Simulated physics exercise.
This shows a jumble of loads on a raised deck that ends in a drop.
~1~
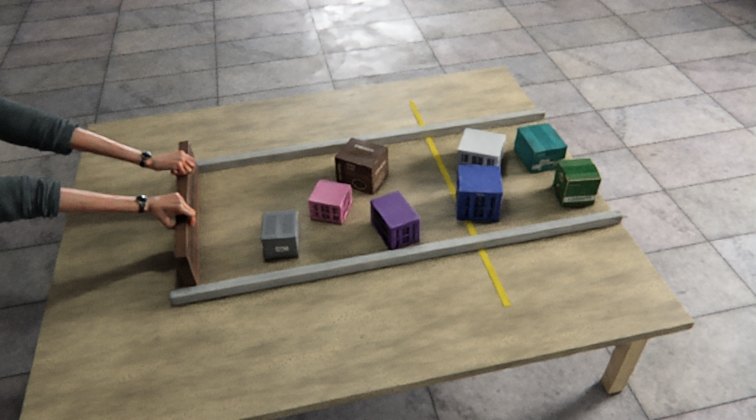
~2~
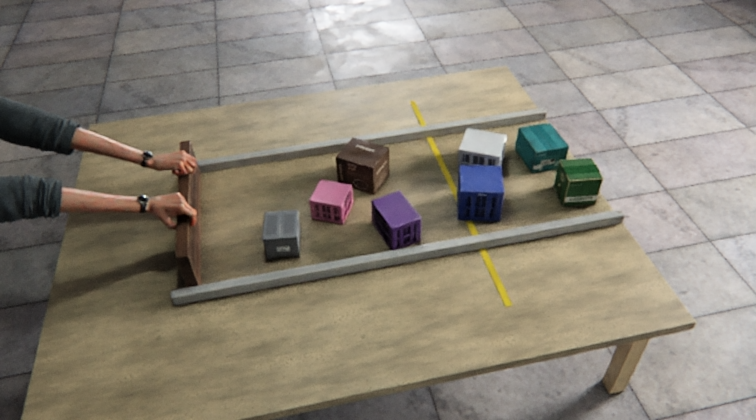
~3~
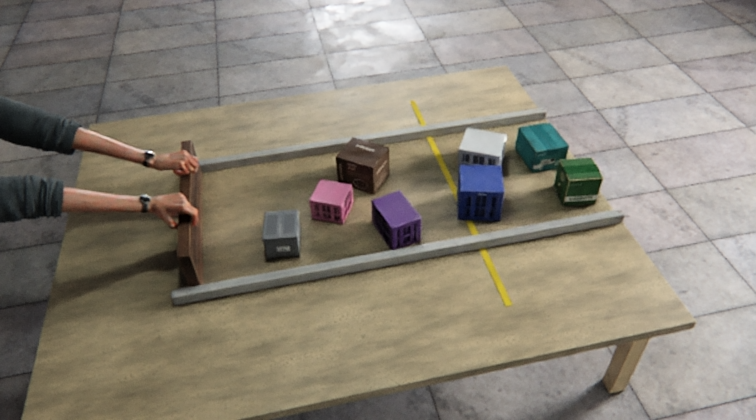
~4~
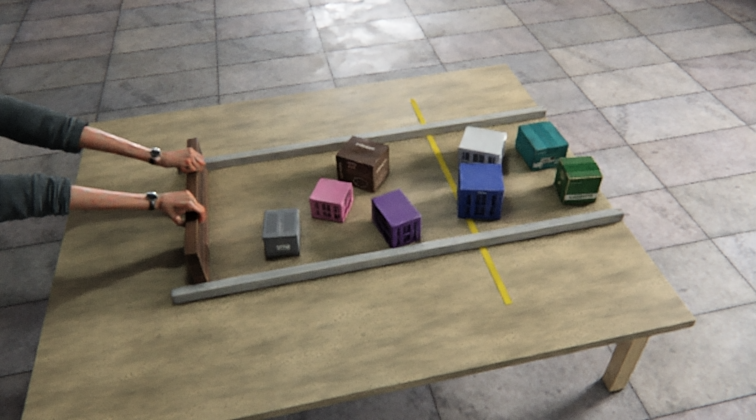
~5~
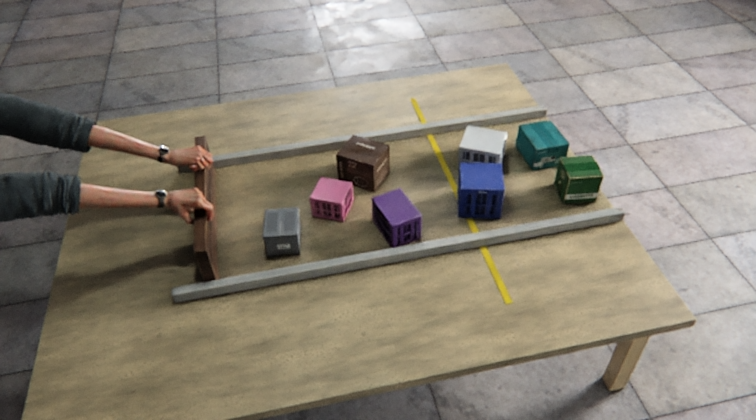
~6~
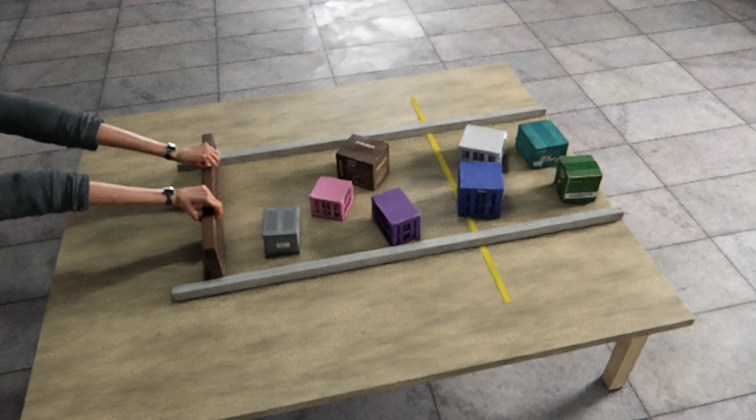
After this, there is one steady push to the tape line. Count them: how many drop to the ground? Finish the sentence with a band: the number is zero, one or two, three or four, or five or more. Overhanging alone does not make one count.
The number is zero.
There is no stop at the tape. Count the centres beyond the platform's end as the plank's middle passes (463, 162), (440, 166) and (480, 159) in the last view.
In that order 0, 0 and 1.
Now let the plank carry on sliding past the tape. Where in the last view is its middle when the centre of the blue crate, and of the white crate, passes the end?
With the blue crate it sits around (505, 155), with the white crate around (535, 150).
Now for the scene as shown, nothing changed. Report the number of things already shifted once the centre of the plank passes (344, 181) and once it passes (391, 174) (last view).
I count 4 first and 5 after.
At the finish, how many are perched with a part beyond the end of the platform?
The figure is 0.
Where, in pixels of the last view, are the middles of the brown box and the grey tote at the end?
In order, first (458, 137), then (481, 198).
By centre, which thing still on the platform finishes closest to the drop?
It's the green parcel.
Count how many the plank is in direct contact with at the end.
It adds up to 3.
Early on, none off yet; green parcel at rest near (577, 179); turquoise parcel at rest near (541, 144); white crate at rest near (482, 150).
Finally, the number that fall off is zero.
